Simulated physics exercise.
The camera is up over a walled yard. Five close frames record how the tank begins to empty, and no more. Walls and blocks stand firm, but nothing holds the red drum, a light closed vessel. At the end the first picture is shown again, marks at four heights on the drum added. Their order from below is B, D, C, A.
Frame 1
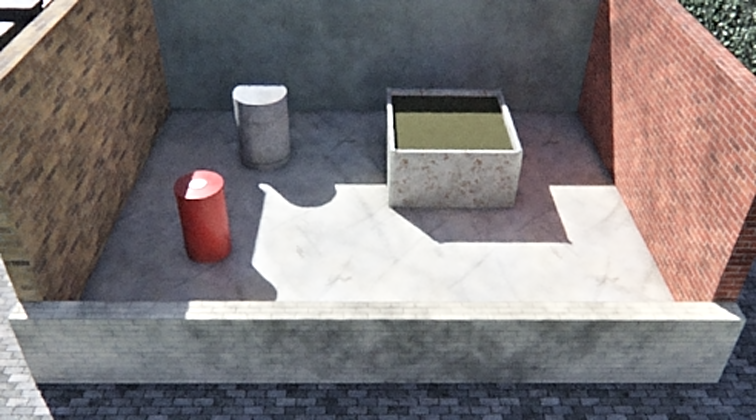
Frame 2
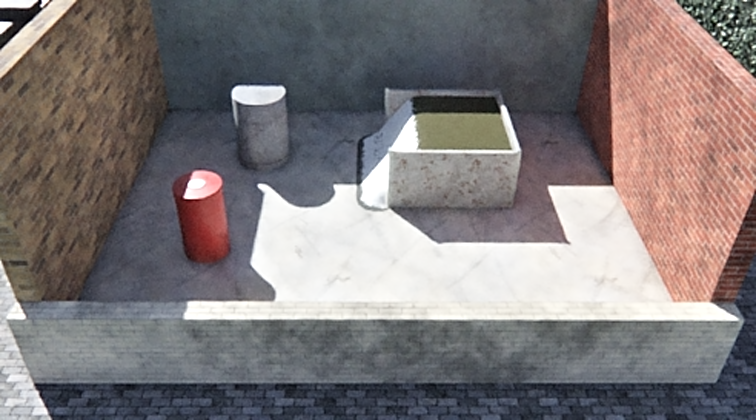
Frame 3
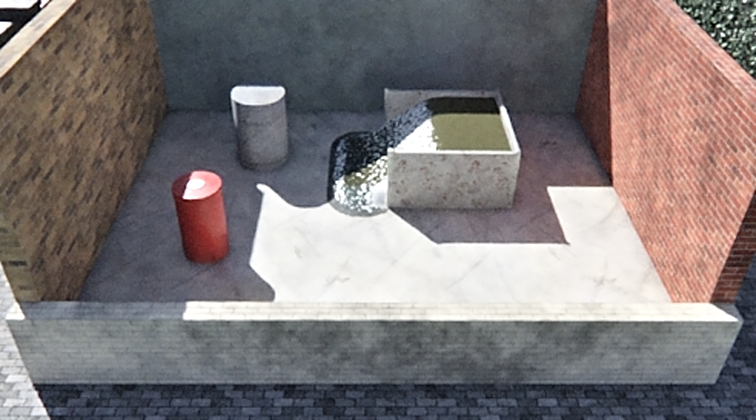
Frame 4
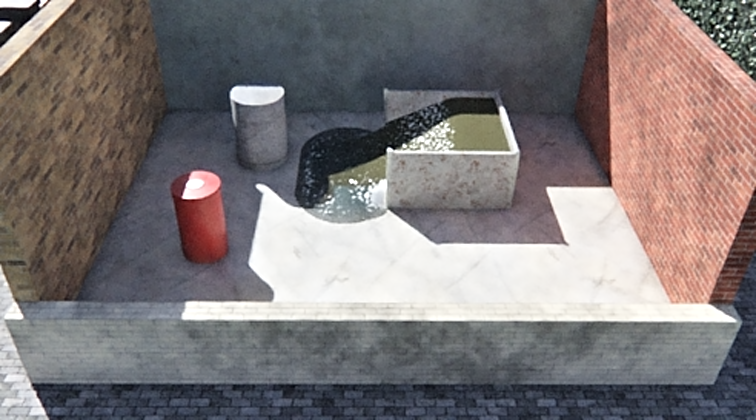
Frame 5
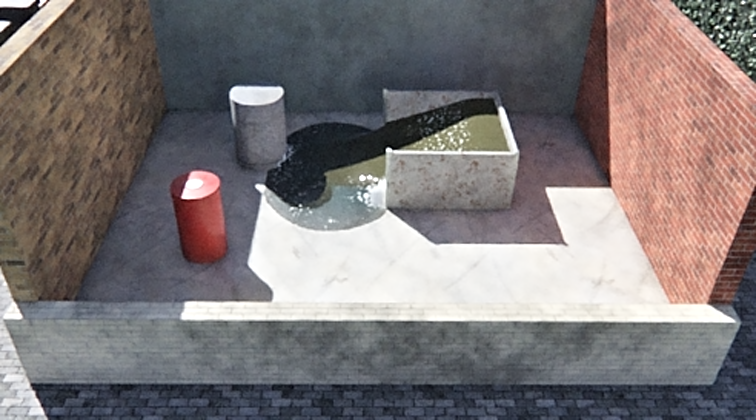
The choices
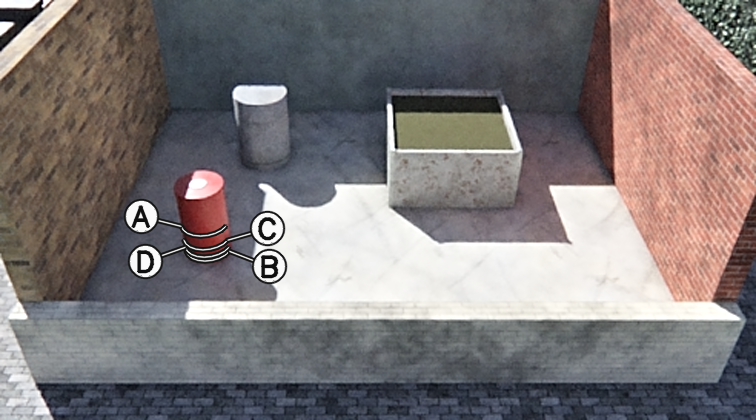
Water pouring from the left side of a raised tank and spreading in a puddle across the paved floor of a walled yard.
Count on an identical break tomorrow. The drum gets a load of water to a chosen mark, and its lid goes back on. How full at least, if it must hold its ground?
The limit is A.
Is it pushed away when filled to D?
Yes.
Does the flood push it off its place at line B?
Yes, it does.
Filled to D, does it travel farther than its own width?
Yes, clearly.
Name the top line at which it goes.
C it is.
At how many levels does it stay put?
One of the four.
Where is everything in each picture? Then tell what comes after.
The first frame shows lid of the red drum at (198, 185); tank full, its middle at (449, 124).
In the second frame, 2 % of the ground under water, its edge towards the drum at (368, 200).
In the third frame, 5 % of the ground under water, its edge towards the drum at (342, 204).
In the fourth frame, 8 % of the ground under water, its edge towards the drum at (310, 205).
The fifth frame shows lid of the red drum at (195, 185); 12 % of the ground under water, its edge towards the drum at (283, 208).
In white, A at (200, 236); B at (204, 261); C at (202, 249); D at (204, 257); from the bottom up B, D, C, A.
Choosing A, it does not move.
Choosing B, it is pushed about 9 times its own width away.
Choosing C, it is pushed about its own width away.
Choosing D, it is pushed about 3 times its own width away.
